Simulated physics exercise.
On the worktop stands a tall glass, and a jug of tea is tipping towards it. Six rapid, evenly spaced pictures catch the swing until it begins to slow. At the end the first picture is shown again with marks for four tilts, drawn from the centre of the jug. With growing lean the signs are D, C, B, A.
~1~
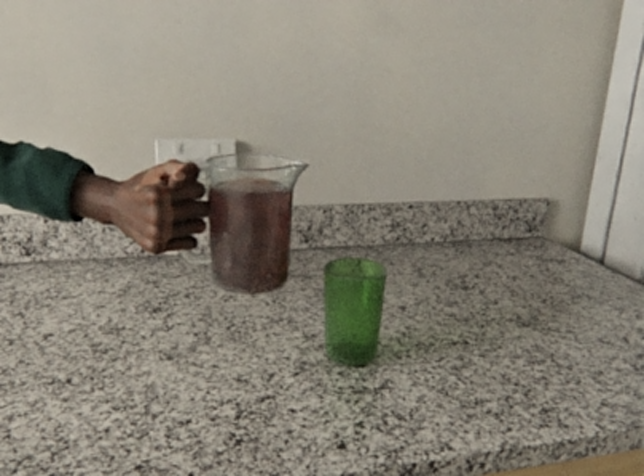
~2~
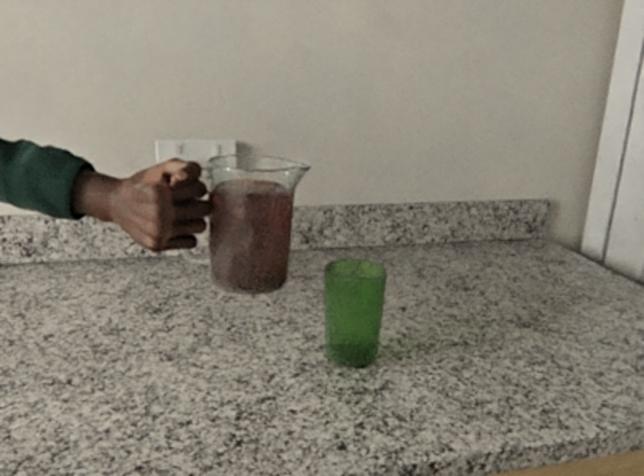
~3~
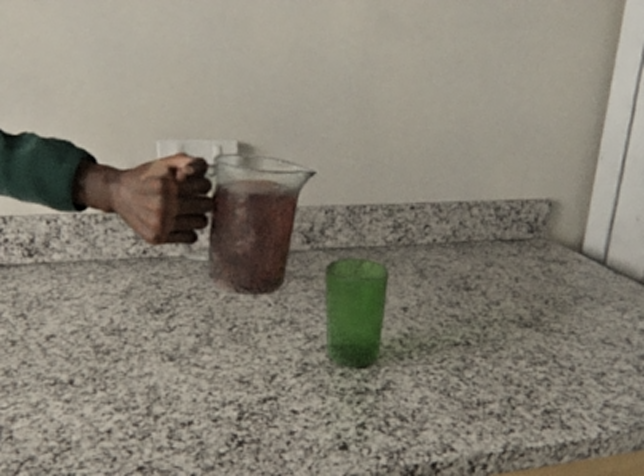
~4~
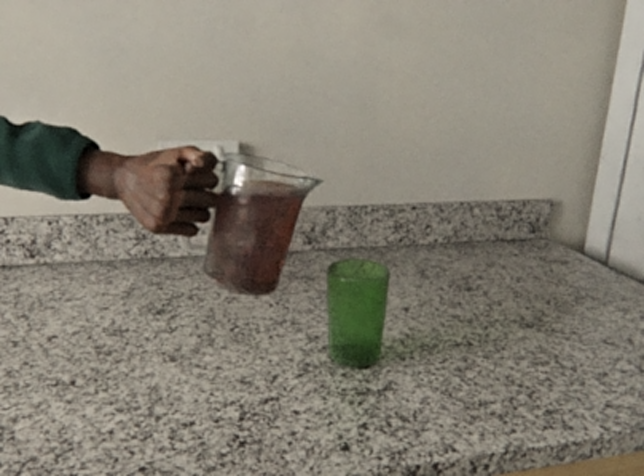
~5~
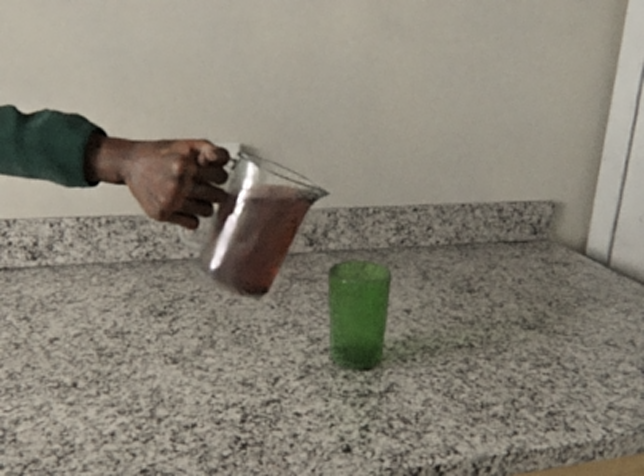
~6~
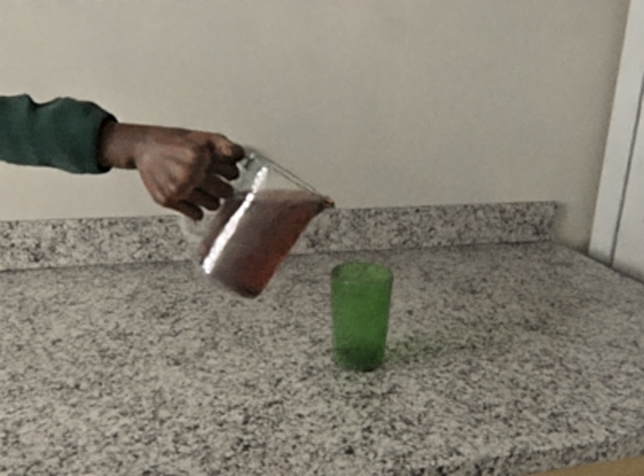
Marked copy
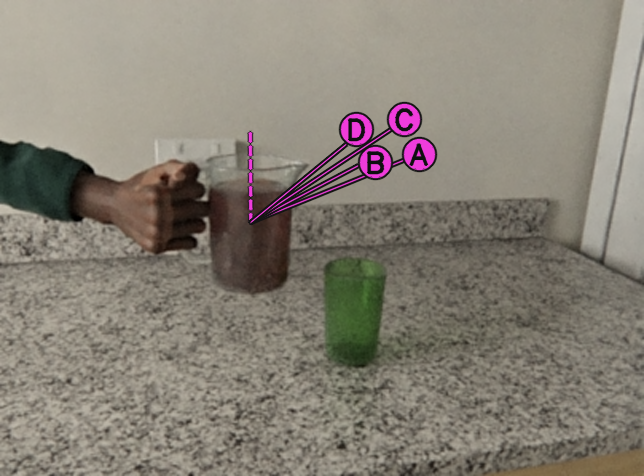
To begin with, a hand in a dark green sleeve holds a clear jug of reddish-brown tea upright, behind and to the left of a tall green glass on a speckled worktop. The hand then gradually tilts the jug rightward, and the tea shifts up to the lip, with none leaving it.
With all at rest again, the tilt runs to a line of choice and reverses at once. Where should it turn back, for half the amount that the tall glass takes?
C works best here.
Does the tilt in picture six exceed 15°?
Yes.
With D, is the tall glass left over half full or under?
Under half.
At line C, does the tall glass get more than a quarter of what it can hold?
Yes.
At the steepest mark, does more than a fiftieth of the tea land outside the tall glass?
No.
On the marked copy, A at (403, 160); B at (358, 165); C at (390, 129); D at (345, 144).
For line A, the tall glass ends with about 84 % of what it can hold.
For line B, the tall glass ends with about 65 % of what it can hold.
For line C, the tall glass ends with about 49 % of what it can hold.
For line D, the tall glass ends with about 36 % of what it can hold.
